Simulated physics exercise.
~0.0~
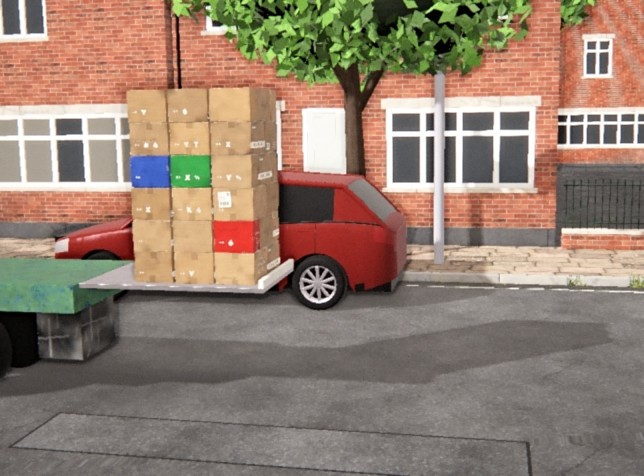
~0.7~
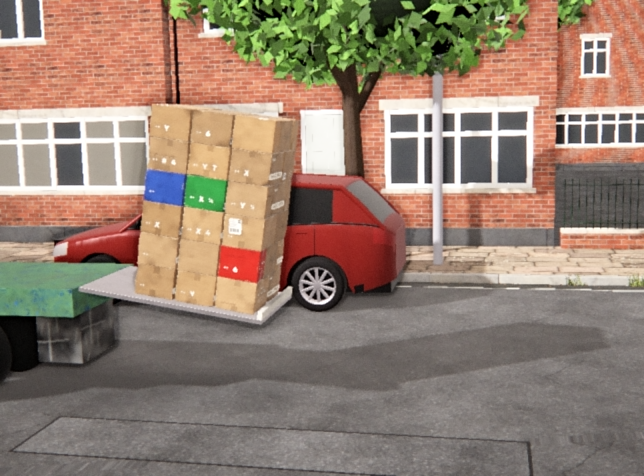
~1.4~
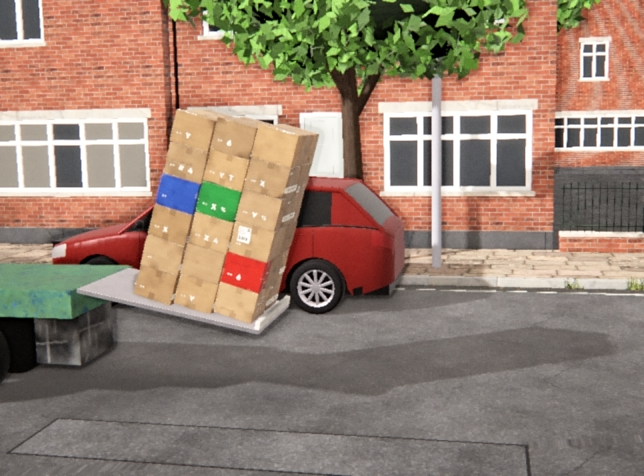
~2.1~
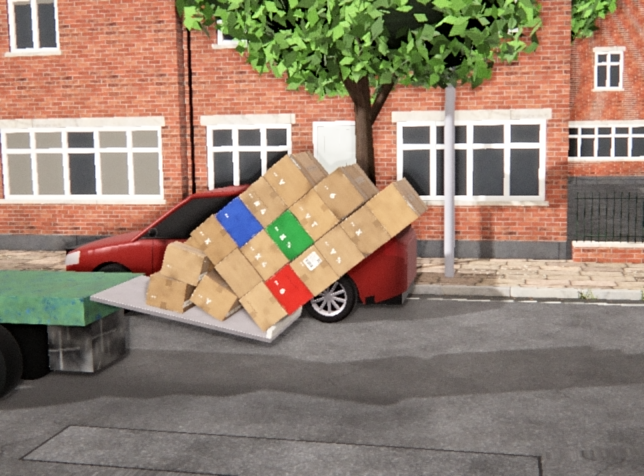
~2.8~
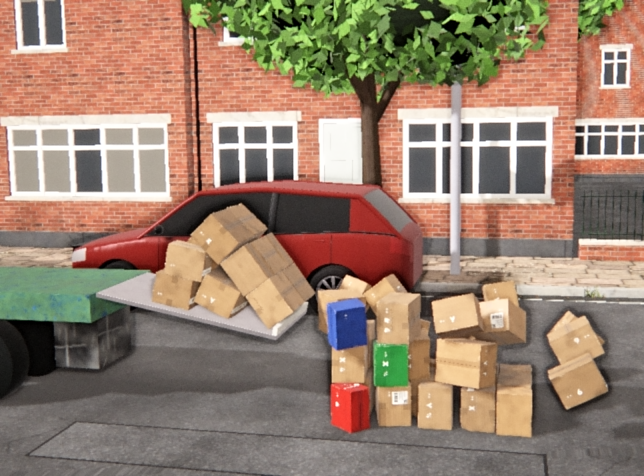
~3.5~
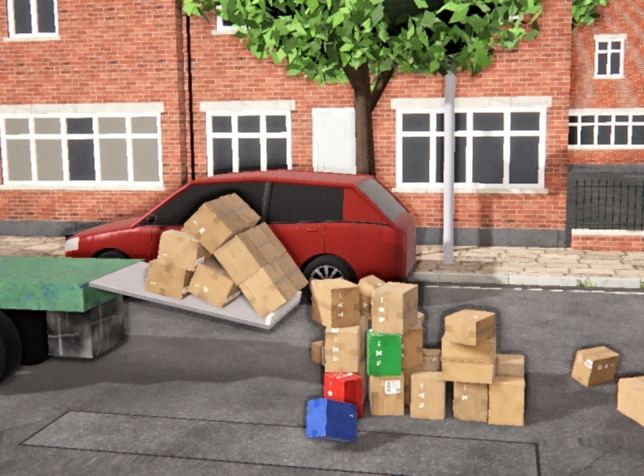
On a street beside a parked red car, a platform behind a flat-bed tilts down and its tall stack of cartons leans right and topples onto the road; several stay on the sloping platform, while the rest, including the blue, green and red ones, lie heaped and scattered on the asphalt.
